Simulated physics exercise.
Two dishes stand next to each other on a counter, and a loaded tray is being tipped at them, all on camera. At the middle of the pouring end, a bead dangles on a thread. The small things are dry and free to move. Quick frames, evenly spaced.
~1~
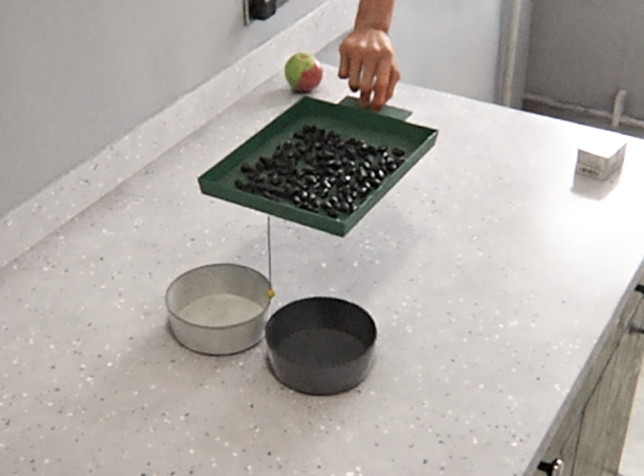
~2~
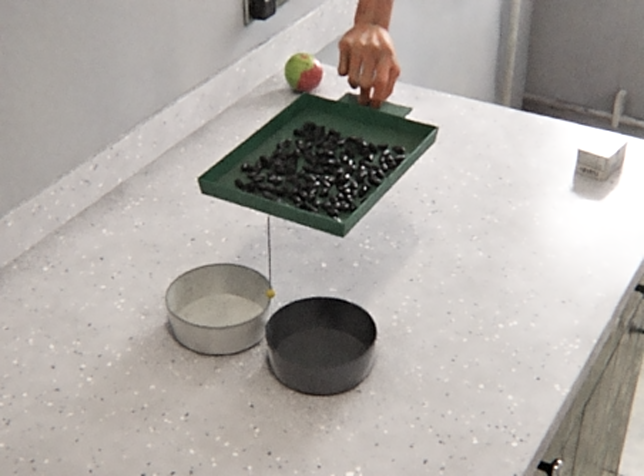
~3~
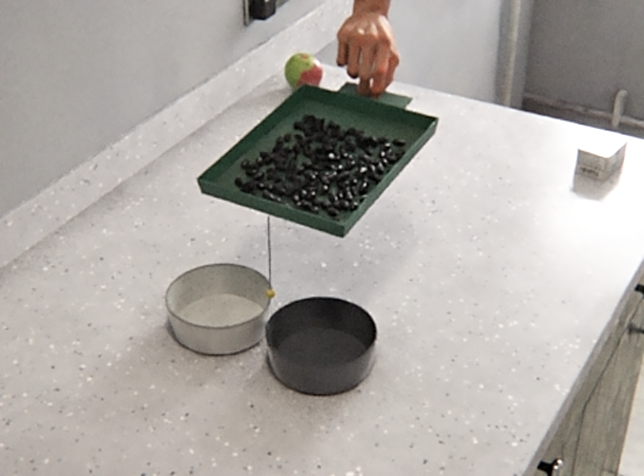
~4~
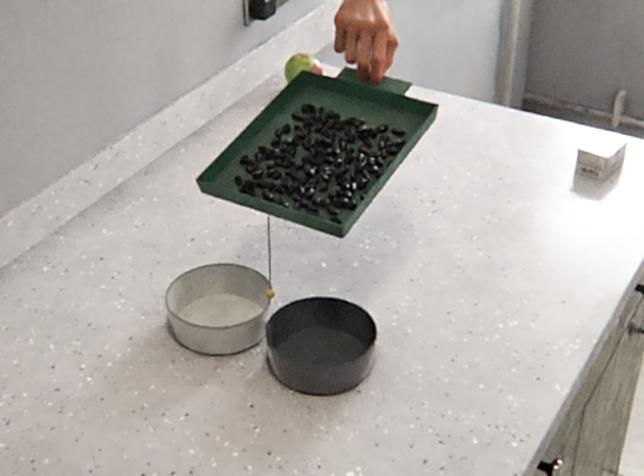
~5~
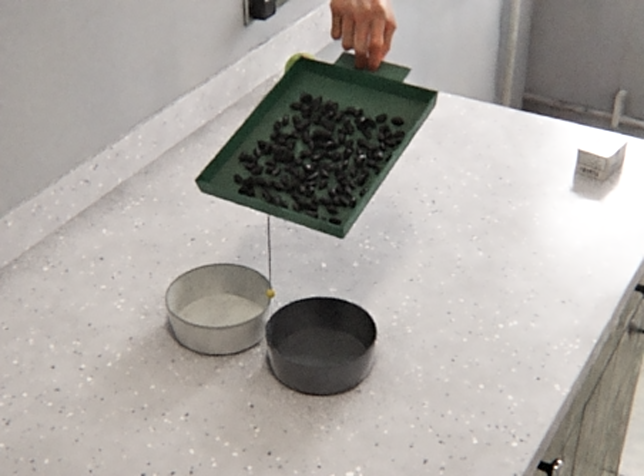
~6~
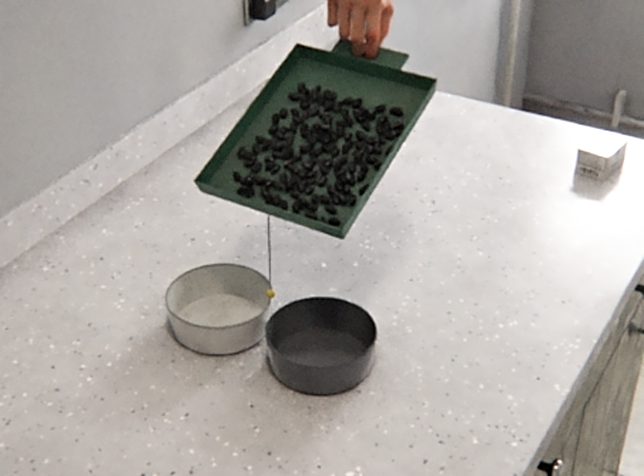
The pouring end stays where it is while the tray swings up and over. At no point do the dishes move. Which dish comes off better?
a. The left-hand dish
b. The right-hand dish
Answer: B.
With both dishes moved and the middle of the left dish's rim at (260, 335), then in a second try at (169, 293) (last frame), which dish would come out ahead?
For the first position it is the one at left; for the second, the one at right.
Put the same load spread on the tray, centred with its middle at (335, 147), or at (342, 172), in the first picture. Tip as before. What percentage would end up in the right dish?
Close to 50 %, followed by close to 40 %.
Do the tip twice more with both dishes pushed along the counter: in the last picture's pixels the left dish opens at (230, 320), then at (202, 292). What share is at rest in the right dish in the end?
Trial 1: 30 percent; trial 2: 50 percent.
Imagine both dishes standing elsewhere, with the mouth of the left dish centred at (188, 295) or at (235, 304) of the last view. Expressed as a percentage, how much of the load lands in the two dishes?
Near 80 and 60 percent respectively.
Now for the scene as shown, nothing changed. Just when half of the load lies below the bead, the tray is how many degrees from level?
Approx. 115° from level.
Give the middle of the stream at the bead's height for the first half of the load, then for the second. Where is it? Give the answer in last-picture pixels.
Early half: (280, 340); late half: (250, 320).
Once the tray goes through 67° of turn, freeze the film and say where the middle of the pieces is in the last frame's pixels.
The load is centred near (288, 171).
Shortly afterwards, tray tipped steeply; the whole lot on the tray.
Next, tray tipped past a quarter turn; all but a few on the tray; only a few in the right dish; only a few in the left dish; only a few outside both; only a few in the air.
Some moments later, tray tipped past a quarter turn; near a third in the right dish; a little in the left dish; near half outside both.
In the end, tray tipped past a quarter turn; near a third in the right dish; a little in the left dish; near half outside both.
